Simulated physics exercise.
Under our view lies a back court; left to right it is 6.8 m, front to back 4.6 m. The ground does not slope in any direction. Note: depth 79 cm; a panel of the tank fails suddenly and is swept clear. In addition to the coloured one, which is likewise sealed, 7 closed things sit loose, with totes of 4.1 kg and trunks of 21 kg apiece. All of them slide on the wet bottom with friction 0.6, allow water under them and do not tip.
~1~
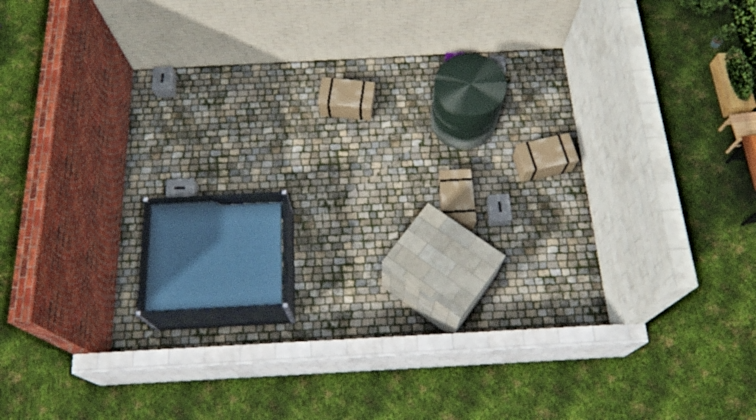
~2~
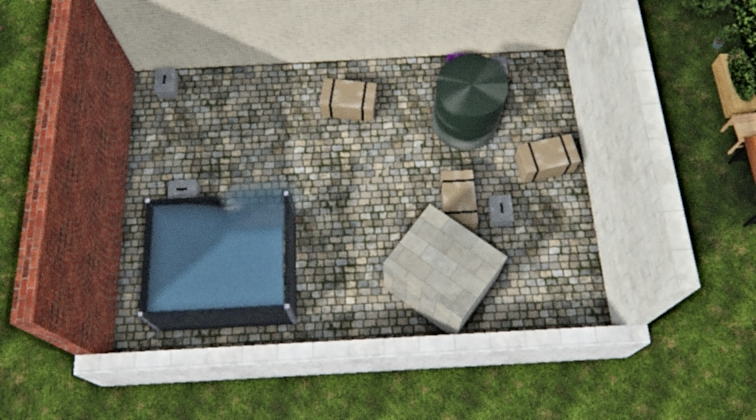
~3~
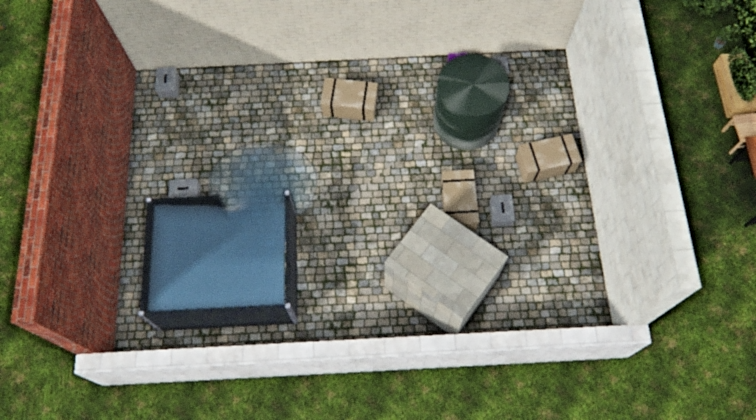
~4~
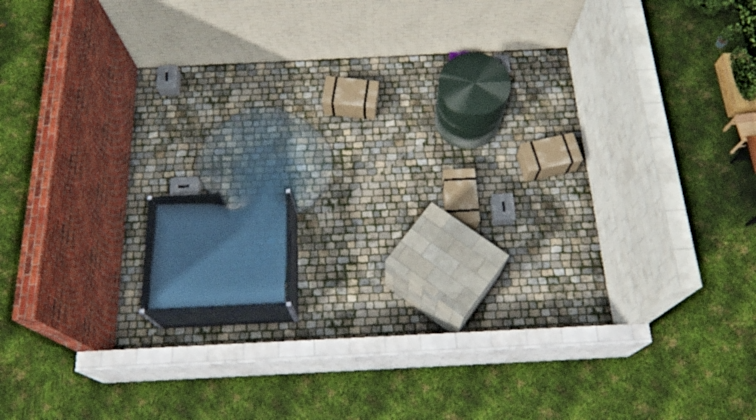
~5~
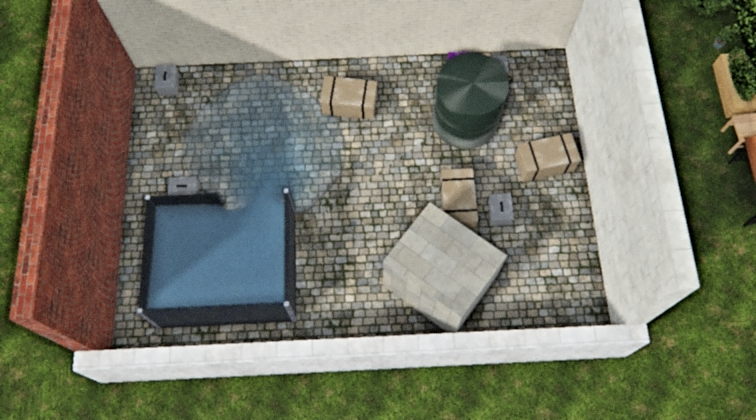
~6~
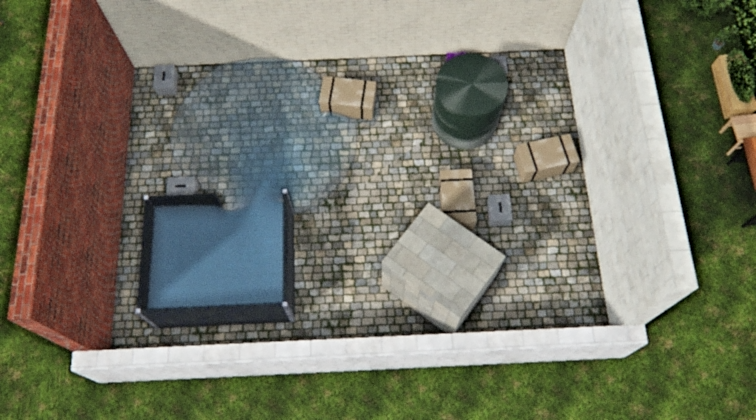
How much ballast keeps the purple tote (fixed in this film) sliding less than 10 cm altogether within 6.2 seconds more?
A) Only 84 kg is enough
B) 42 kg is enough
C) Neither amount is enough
Option A: Only 84 kg is enough.
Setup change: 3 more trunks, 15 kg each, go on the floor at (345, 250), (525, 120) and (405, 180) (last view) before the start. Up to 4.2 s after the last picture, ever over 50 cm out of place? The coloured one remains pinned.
One after another they come out within the mark, within the mark, beyond the mark.
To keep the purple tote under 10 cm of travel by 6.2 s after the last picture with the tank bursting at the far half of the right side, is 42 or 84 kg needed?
Under that change, the first option suffices.
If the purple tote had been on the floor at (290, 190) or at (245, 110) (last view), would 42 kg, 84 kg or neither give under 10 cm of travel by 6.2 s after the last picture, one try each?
Taking the two tries in order, only the heavy one works and even the light one works.
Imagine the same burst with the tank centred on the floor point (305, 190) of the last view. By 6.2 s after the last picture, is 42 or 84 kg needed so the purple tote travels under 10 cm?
Then the outcome is clear: The heavier mass alone works.
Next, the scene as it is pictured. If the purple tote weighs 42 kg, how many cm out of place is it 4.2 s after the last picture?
About 50 cm off its spot.
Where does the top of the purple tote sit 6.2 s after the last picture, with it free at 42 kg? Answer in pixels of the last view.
Roughly at pixel (488, 65).
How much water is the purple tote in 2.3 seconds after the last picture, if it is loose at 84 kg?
Roughly 16 cm.
Then, 0.6 s after the last picture the purple tote would be 0 cm from its start with 42 kg and 0 cm from its start with 84 kg; 0 cm of water round it then.
Then, 2.3 s after the last picture the purple tote would be 45 cm from its start with 42 kg and 2 cm from its start with 84 kg; 16 cm of water round it then.
Then, 4.2 s after the last picture the purple tote would be 46 cm from its start with 42 kg and 2 cm from its start with 84 kg; 11 cm of water round it then.
Then, 6.2 s after the last picture the purple tote would be 46 cm from its start with 42 kg and 2 cm from its start with 84 kg; 8 cm of water round it then.
